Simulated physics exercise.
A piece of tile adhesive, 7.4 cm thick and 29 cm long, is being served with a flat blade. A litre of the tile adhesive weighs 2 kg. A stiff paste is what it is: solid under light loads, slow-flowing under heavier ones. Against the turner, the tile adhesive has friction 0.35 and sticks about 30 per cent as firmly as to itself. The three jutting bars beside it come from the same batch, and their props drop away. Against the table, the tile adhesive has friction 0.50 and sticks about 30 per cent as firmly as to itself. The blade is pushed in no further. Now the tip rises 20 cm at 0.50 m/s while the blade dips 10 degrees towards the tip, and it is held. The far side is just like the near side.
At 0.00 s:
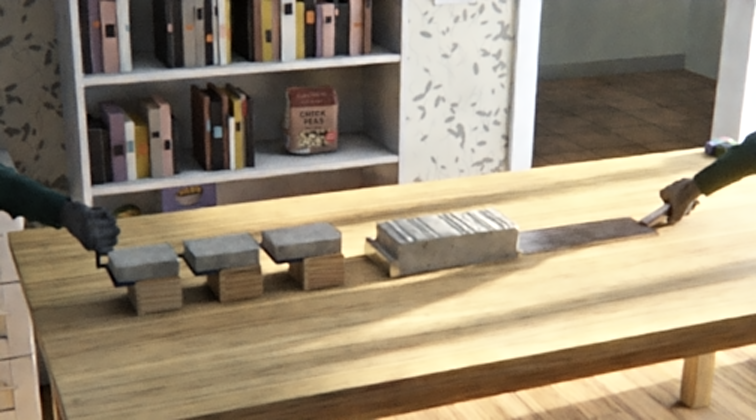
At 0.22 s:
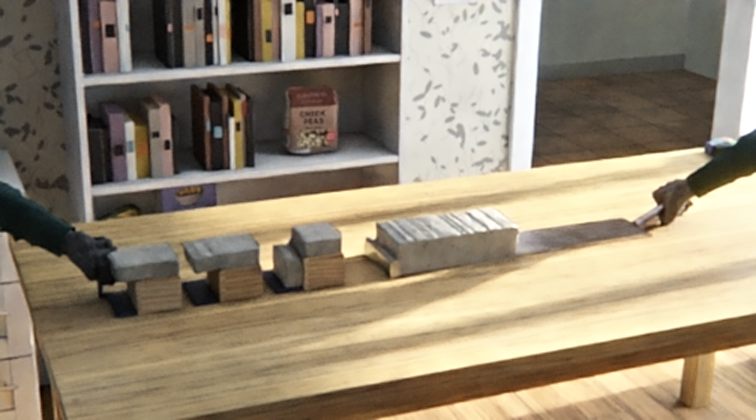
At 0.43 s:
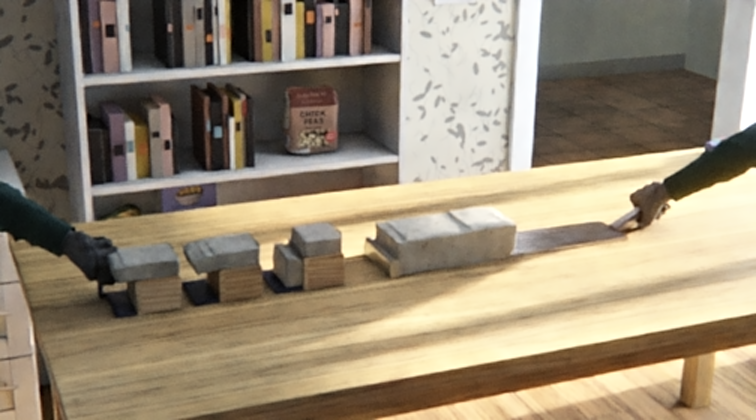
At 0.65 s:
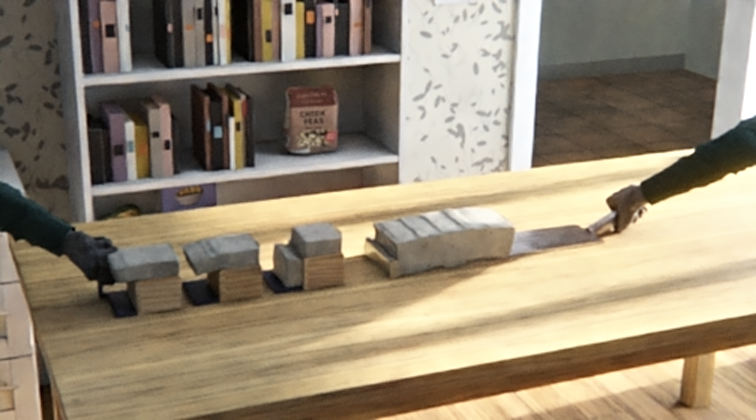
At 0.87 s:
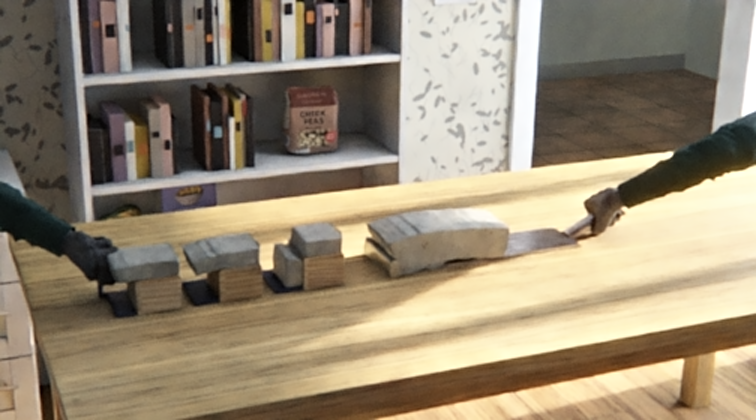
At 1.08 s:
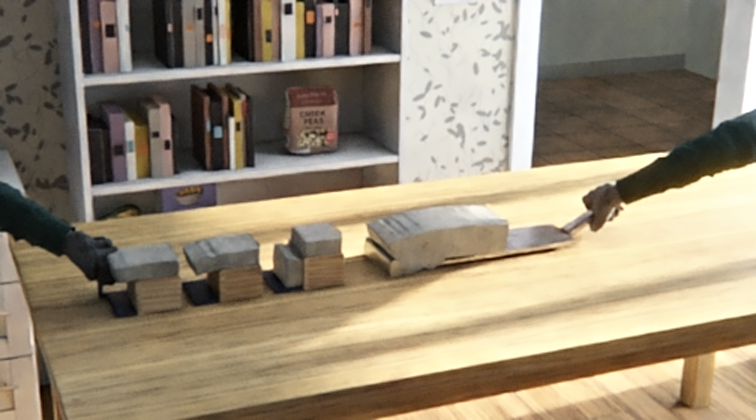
The video shows three small grey slabs on wooden blocks sagging slightly or breaking at their left ends beside a gloved hand, while another hand pushes a flat blade leftward under a larger ridged grey slab, which shifts and bends.
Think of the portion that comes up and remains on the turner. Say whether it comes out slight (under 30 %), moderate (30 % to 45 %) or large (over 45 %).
It comes out large, over 45 %.
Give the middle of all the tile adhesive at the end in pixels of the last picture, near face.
About (457, 195).
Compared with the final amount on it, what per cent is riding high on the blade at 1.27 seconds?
About 70 %.
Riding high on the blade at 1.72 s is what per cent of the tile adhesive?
55 per cent.
After 1.27 s, the tip is 9.7 cm up.
After 1.50 s, the tip is 20 cm up and 56 % is riding high on the blade.
After 1.72 s, the tip is 20 cm up and 56 % is riding high on the blade.
After 1.94 s, the tip is 20 cm up and 56 % is riding high on the blade.
After 2.50 s, the tip is 20 cm up and 56 % is riding high on the blade.
